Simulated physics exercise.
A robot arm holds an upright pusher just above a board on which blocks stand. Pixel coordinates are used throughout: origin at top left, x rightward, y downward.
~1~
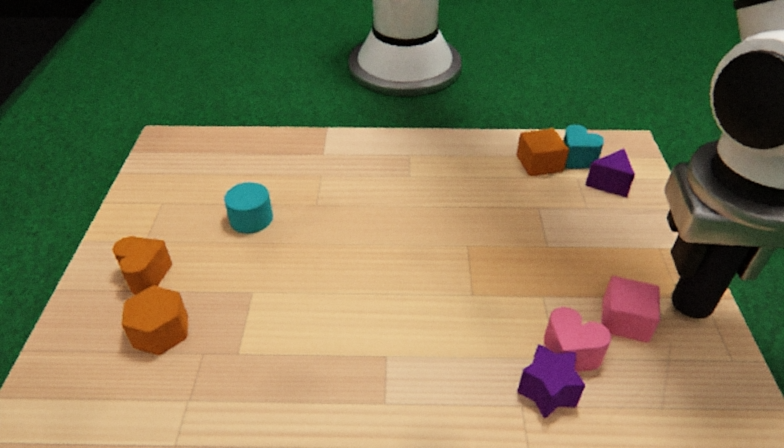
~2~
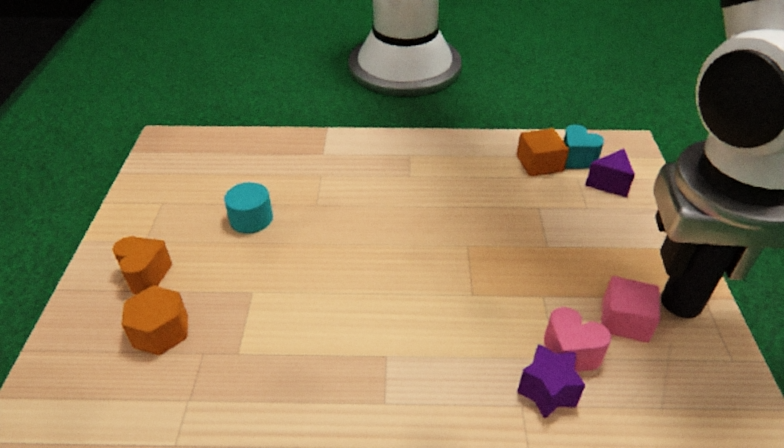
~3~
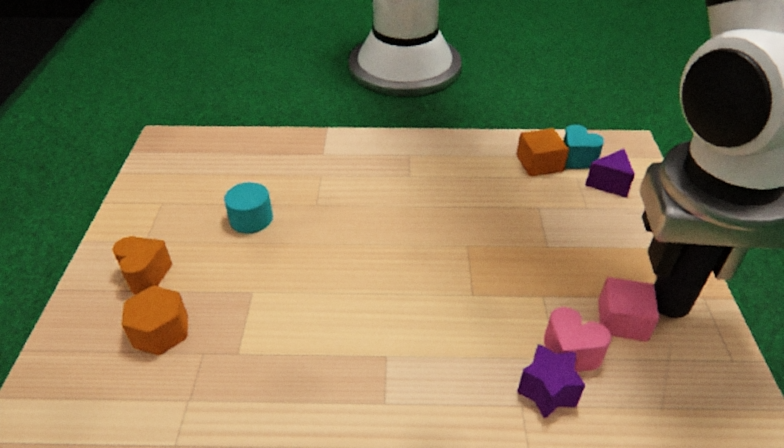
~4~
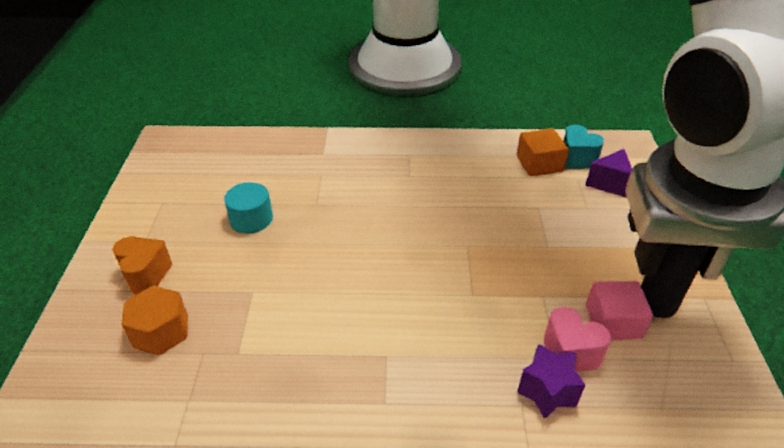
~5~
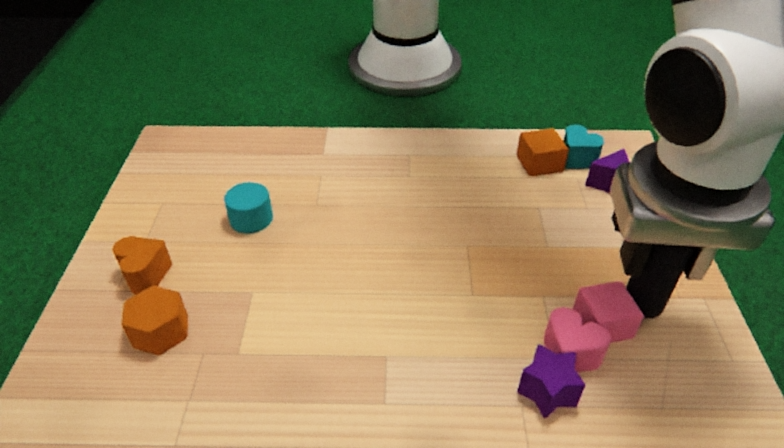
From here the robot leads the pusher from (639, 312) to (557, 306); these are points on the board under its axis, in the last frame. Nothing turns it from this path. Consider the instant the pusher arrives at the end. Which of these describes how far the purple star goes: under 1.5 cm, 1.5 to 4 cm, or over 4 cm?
My answer is that it shifts 1.5 to 4 cm.
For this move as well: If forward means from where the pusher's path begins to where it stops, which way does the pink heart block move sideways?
Sideways shift: Left.
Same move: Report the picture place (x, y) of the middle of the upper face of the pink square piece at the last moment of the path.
At (544, 311).
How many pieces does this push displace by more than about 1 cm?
Three or more shift.
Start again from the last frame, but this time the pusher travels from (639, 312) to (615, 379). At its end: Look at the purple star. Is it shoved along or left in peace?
Moved.
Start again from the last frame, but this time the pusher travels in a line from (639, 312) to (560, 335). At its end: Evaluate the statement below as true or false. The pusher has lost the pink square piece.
It is false.
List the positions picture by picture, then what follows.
Pusher tip (692, 303); block tops, purple star (555, 368); pink heart block (578, 329); pink square piece (636, 296), in the first frame.
Pusher (681, 303); blocks unchanged, in the second frame.
Pusher (670, 303); pink square piece (633, 296), in the third frame.
Pusher (657, 303); pink square piece (623, 297), in the fourth frame.
Pusher (643, 303); purple star (555, 368); pink heart block (578, 330); pink square piece (612, 300), in the fifth frame.
What follows on the original path. Halfway along, pusher (600, 300); purple star (550, 381); pink heart block (562, 341); pink square piece (577, 307), turned 35° anticlockwise.
At the end, pusher (560, 297); purple star (549, 395), turned 25° anticlockwise; pink heart block (544, 350), turned 15° anticlockwise; pink square piece (544, 311), turned 55° anticlockwise.
